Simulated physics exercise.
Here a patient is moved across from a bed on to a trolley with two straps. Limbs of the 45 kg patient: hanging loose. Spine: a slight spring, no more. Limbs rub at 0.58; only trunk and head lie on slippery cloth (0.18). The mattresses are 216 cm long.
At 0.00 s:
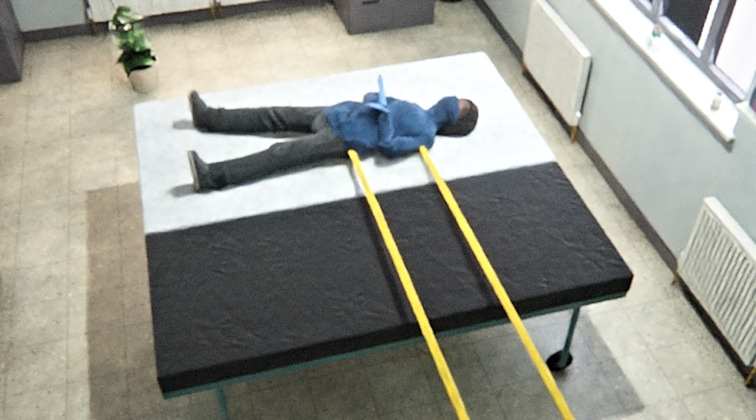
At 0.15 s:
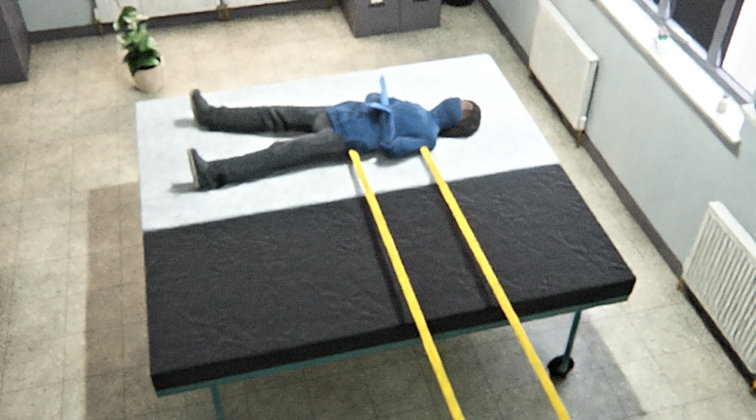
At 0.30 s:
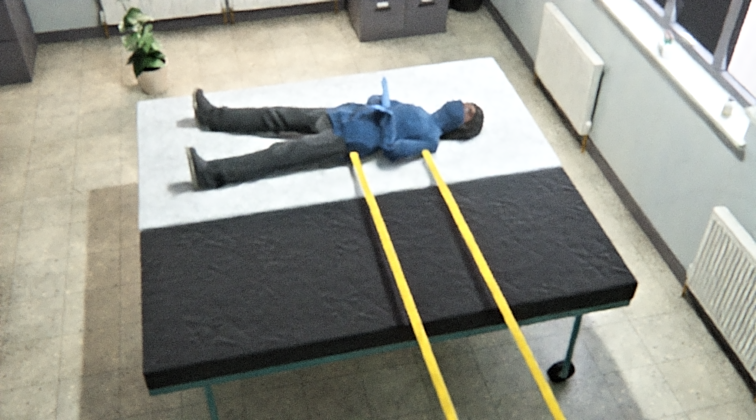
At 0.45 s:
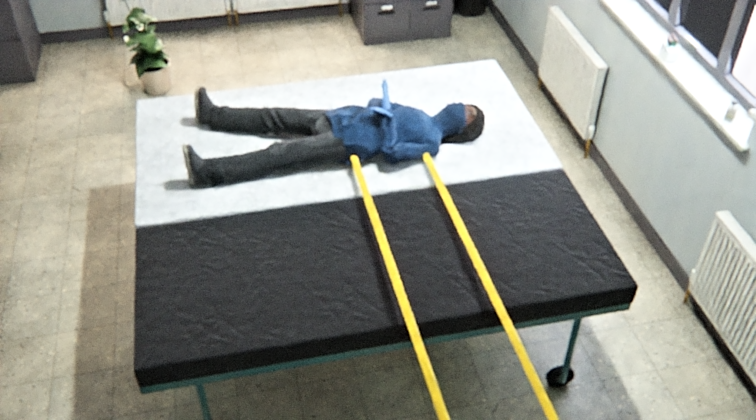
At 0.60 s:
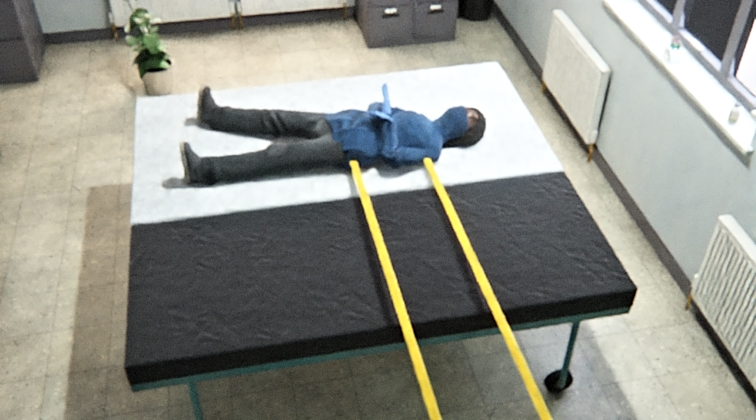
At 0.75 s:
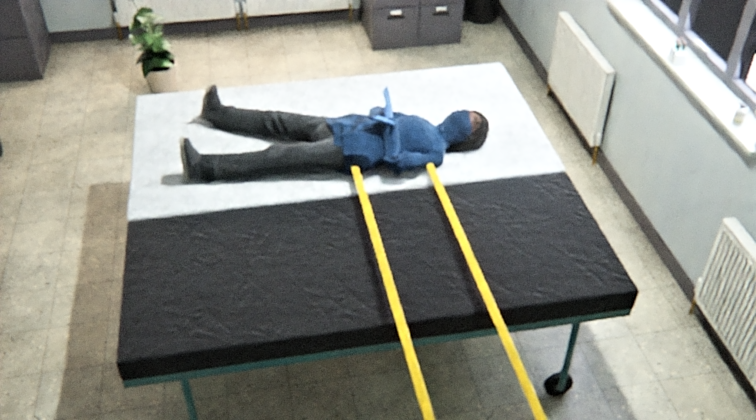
A tiled room with pale walls, radiators and windows on the right and a potted plant near grey cabinets at the back is seen from high above. A figure in a blue top and dark trousers lies face up across the white far part of a wheeled table, its near part black, with two yellow straps running toward the viewer. The view drifts slightly as the straps draw the body a little nearer.
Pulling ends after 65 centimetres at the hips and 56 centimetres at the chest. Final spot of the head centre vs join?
Centre past the join.
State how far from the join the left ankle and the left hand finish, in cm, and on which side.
Final reading: Left ankle 4 cm past, left hand 16 cm past the join.
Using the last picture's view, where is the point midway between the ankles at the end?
About pixel (235, 173).
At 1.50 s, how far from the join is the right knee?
Some 26 cm short of it.
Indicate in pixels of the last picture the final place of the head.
Somewhere close to (490, 178).
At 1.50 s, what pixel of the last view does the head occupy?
(486, 167).
After 1.00 s the head is 22 cm short of the join, near (476, 141) in the last picture's view; the right ankle 70 cm short of the join.
After 1.50 s the head is 0 cm short of the join, near (486, 167) in the last picture's view.
After 2.00 s the head is 9 cm past the join, near (490, 178) in the last picture's view.
Final state at 2.8 s, head crosses the join; left hand crosses the join; right hand crosses the join; left ankle crosses the join; right ankle stops short of the join; right knee stops short of the join.
